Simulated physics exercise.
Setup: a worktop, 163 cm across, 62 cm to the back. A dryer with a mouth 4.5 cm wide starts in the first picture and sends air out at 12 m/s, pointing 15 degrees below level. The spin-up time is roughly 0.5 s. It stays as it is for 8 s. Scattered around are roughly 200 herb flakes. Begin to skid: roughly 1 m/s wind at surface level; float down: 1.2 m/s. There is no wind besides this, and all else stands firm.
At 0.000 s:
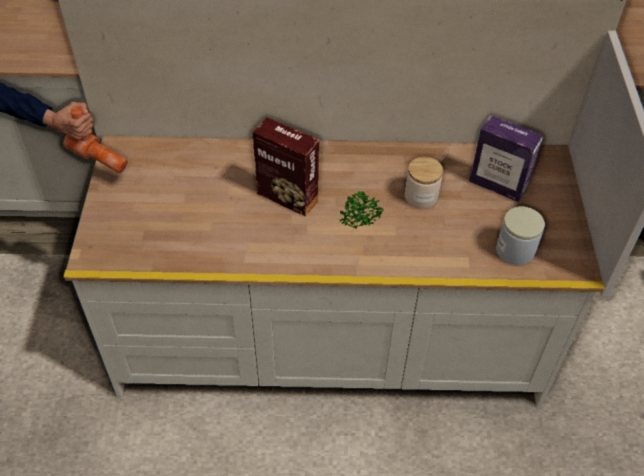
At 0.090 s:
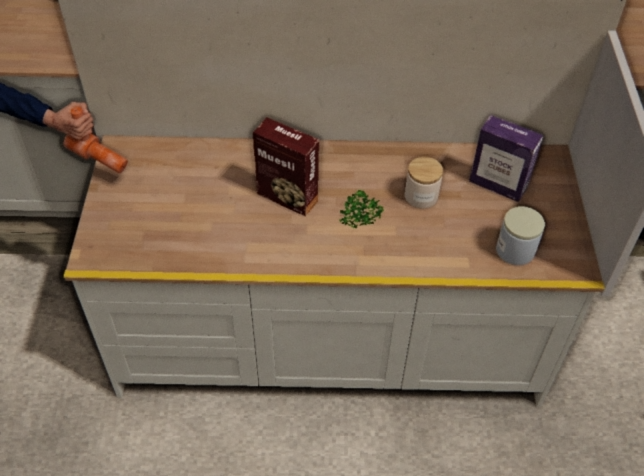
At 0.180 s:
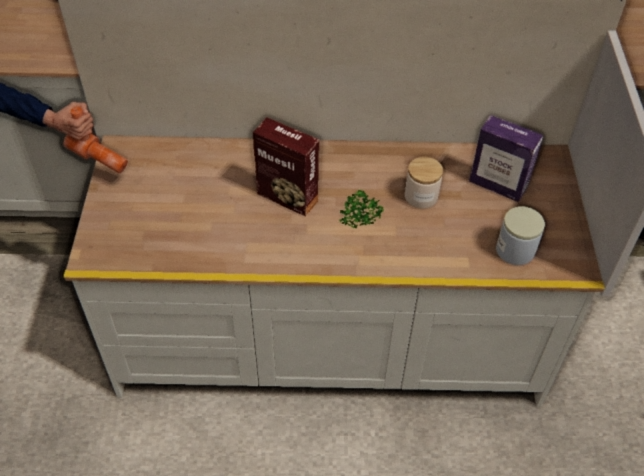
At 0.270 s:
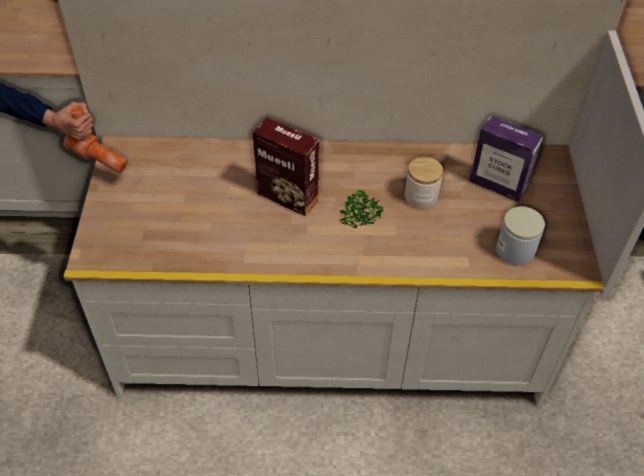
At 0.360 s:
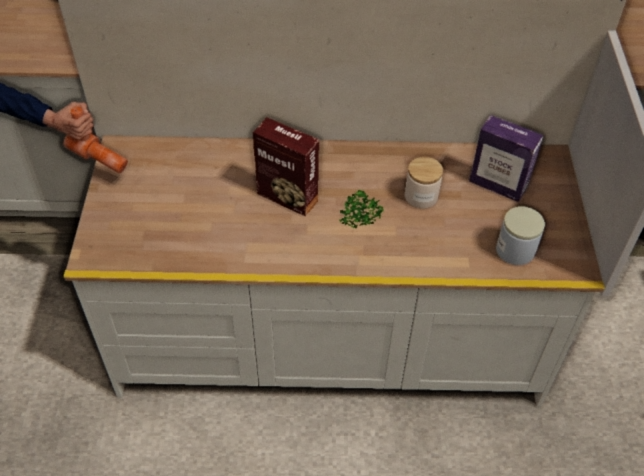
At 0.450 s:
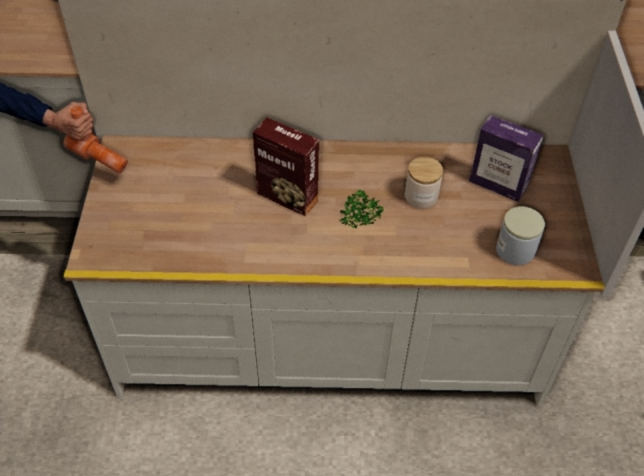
A pale grey-green kitchen cabinet with a yellow-edged wooden worktop fills the view, seen from above and in front, with a speckled grey floor below. At left a dark-sleeved hand holds an orange dryer over the worktop, with a dark red muesli box, green herb flakes, two lidded jars and a purple carton to the right. Nothing visibly moves, the camera included.
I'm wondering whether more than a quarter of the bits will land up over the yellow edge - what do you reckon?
I'd say no, a quarter at most.
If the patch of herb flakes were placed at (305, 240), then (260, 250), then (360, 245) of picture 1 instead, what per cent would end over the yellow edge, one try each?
Going through the three spots in order, you'd get 70 percent, 100 percent and 60 percent.
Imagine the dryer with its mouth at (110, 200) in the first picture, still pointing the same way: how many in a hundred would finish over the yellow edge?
Estimate: About 0 %.
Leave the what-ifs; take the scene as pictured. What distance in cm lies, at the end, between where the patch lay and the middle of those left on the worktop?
I'd say around 5 cm.
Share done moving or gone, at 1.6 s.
About 30 %.
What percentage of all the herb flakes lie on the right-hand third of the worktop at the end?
About 40 percent.
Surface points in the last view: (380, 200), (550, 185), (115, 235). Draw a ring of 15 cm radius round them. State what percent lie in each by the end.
In order: About 50 %, then 15 %, then 0 %.
After 1.6 s, 74 % are on the move or not yet settled, 4 % are over the yellow edge; the middle of those still in play is near (369, 210).
After 2.6 s, 69 % are on the move or not yet settled, 7 % are over the yellow edge; the middle of those still in play is near (373, 207).
After 4.4 s, 66 % are on the move or not yet settled, 7 % are over the yellow edge; the middle of those still in play is near (375, 206).
After 8.0 s, at the end, 7 % are over the yellow edge; the middle of those still in play is near (375, 206).
